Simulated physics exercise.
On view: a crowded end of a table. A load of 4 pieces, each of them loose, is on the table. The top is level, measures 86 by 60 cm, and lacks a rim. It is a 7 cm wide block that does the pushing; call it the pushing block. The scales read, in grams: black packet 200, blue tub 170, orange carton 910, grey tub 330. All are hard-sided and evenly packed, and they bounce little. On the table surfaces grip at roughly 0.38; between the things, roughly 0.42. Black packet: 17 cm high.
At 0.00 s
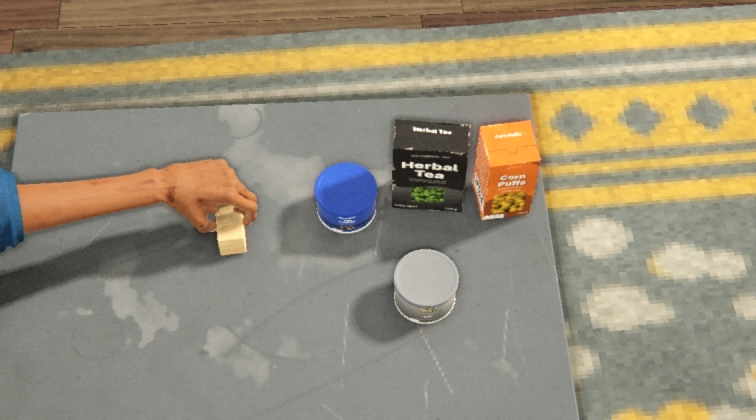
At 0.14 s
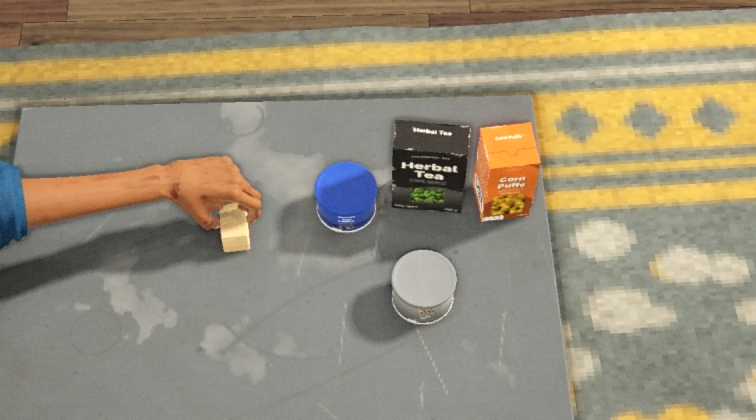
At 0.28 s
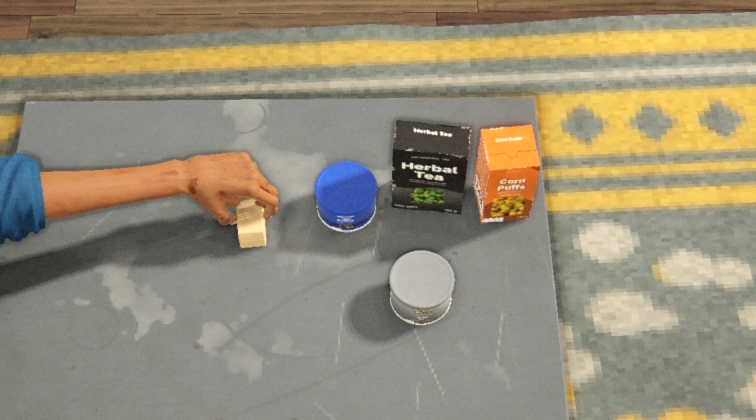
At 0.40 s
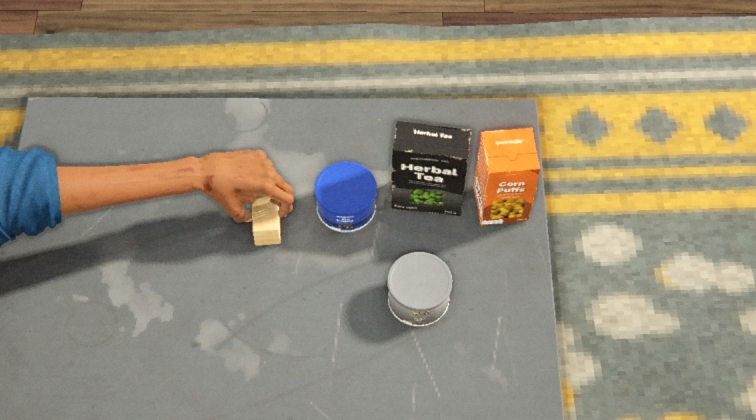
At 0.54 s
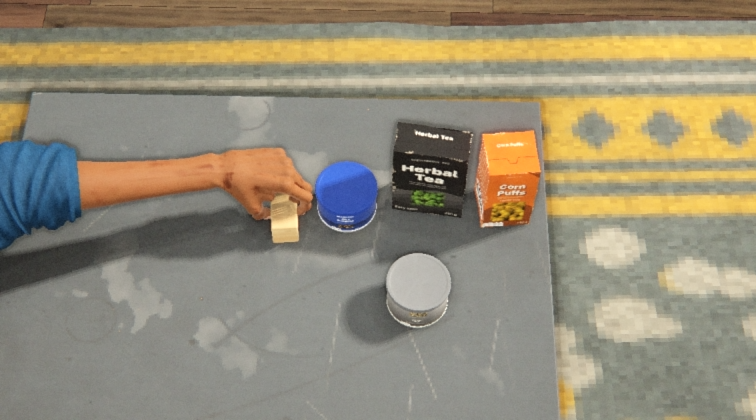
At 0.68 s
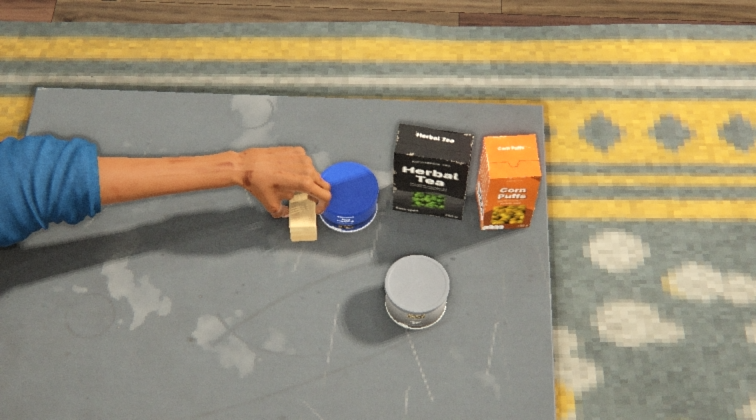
A hand slides a small pale block right across the table against a blue tub.
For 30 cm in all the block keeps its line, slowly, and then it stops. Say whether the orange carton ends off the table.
The table ends up without it.
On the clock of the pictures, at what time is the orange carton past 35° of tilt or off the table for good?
I'd say around the 1.3 s mark.
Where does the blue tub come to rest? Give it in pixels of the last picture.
About (464, 193).
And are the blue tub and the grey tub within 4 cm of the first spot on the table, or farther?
First the blue tub: It departs its position; then the grey tub: It stays in position.
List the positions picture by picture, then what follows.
The first picture shows pusher on by 0 cm; orange carton (505, 172); black packet (430, 168).
The second picture shows pusher on by 1 cm; grey tub (423, 288); black packet (430, 168).
The third picture shows pusher on by 3 cm; blue tub (346, 197); grey tub (421, 288).
The fourth picture shows pusher on by 6 cm; black packet (430, 170); blue tub (346, 198).
The fifth picture shows pusher on by 8 cm; grey tub (418, 291); black packet (431, 172).
The sixth picture shows pusher on by 11 cm; orange carton (507, 184); blue tub (348, 198).
Around 1.28 s, pusher on by 23 cm; orange carton now off the table; blue tub shifted 12 cm; black packet shifted 9 cm.
Around 1.68 s, pusher on by 30 cm; black packet shifted 16 cm; blue tub shifted 18 cm.
Finally (2.0 s), off the table, orange carton; not toppled but over 4 cm from the start, black packet and blue tub; grey tub still in place (within 4 cm).
